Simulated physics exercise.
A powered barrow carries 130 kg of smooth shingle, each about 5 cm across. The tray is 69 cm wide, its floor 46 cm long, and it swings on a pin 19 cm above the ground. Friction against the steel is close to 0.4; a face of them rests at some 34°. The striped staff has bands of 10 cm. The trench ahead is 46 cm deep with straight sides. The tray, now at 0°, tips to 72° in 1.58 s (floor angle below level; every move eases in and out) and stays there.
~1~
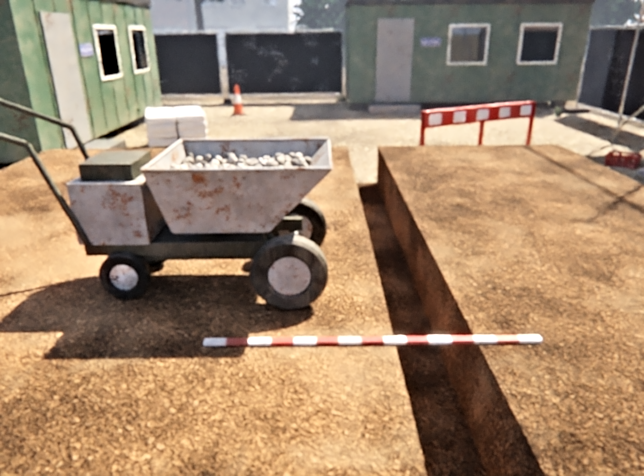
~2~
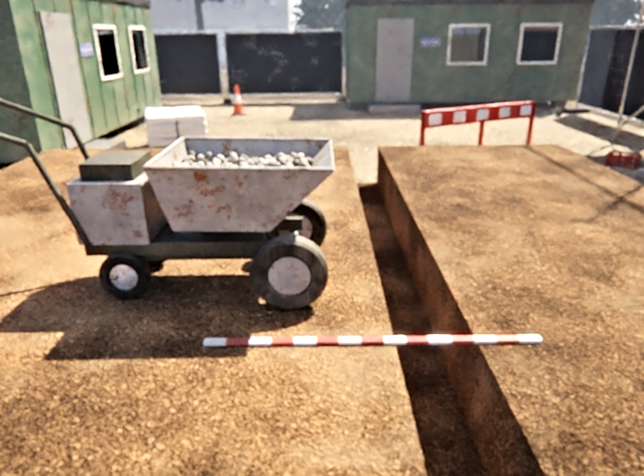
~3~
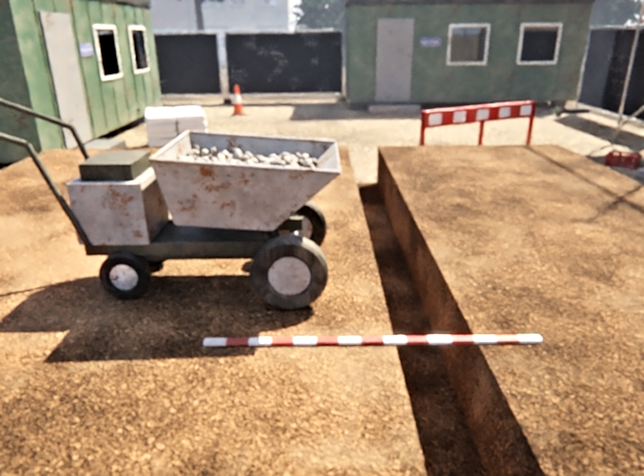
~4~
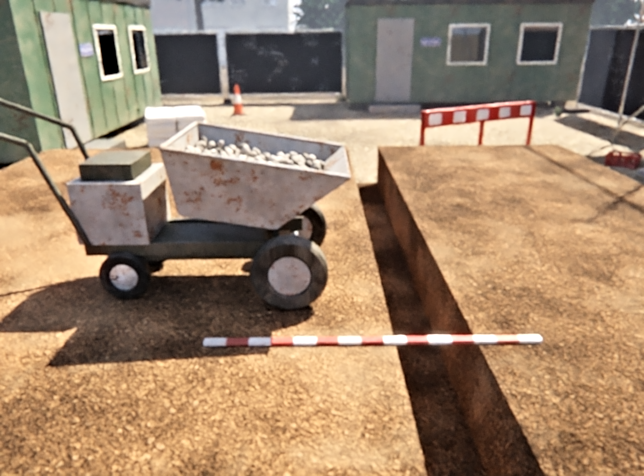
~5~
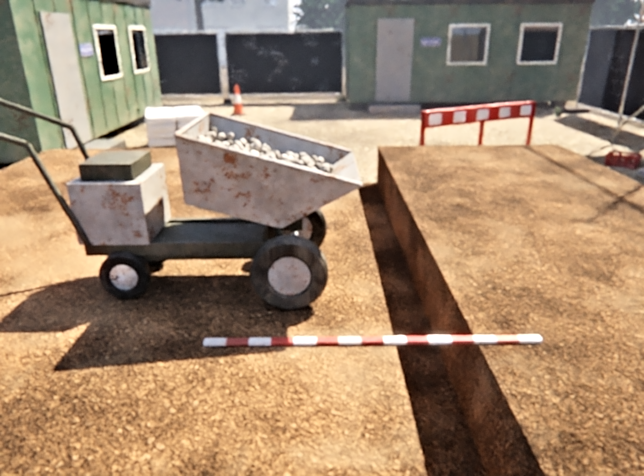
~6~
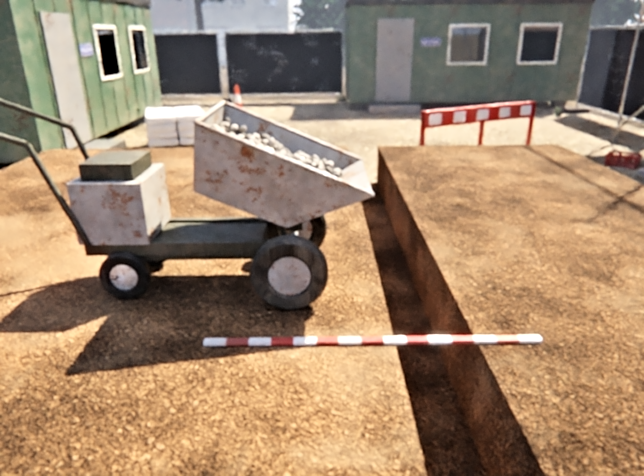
The rusty pale tray on a small wheeled barrow, loaded with smooth stones, tilted slowly and then more steeply toward the trench on the right, its back end rising while the barrow stayed still.
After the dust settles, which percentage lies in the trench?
Roughly 79 per cent ends in the trench.
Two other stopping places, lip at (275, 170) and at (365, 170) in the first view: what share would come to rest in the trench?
About 90 and 35 per cent.
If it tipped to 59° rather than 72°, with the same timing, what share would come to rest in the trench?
In that case some 80 per cent.
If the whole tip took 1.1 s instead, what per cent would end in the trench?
In that case some 75 per cent.
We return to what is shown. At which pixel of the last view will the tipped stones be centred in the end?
Around (420, 334).
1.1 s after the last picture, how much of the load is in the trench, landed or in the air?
Some 55 per cent.
Then, 0.6 s after the last picture the floor is at 61°, 100 % in the tray; the foremost stones are at (408, 233).
Then, 1.1 s after the last picture the floor is at 72°, 32 % in the tray, 53 % in the trench, 16 % past the trench; the foremost stones are at (532, 284).
Then, 1.4 s after the last picture the floor is at 72°, 5 % in the tray, 75 % in the trench, 20 % past the trench; the foremost stones are at (598, 282).
Then, 3.4 s after the last picture the floor is at 72°, 0 % in the tray, 79 % in the trench, 21 % past the trench; the foremost stones are at (635, 276).
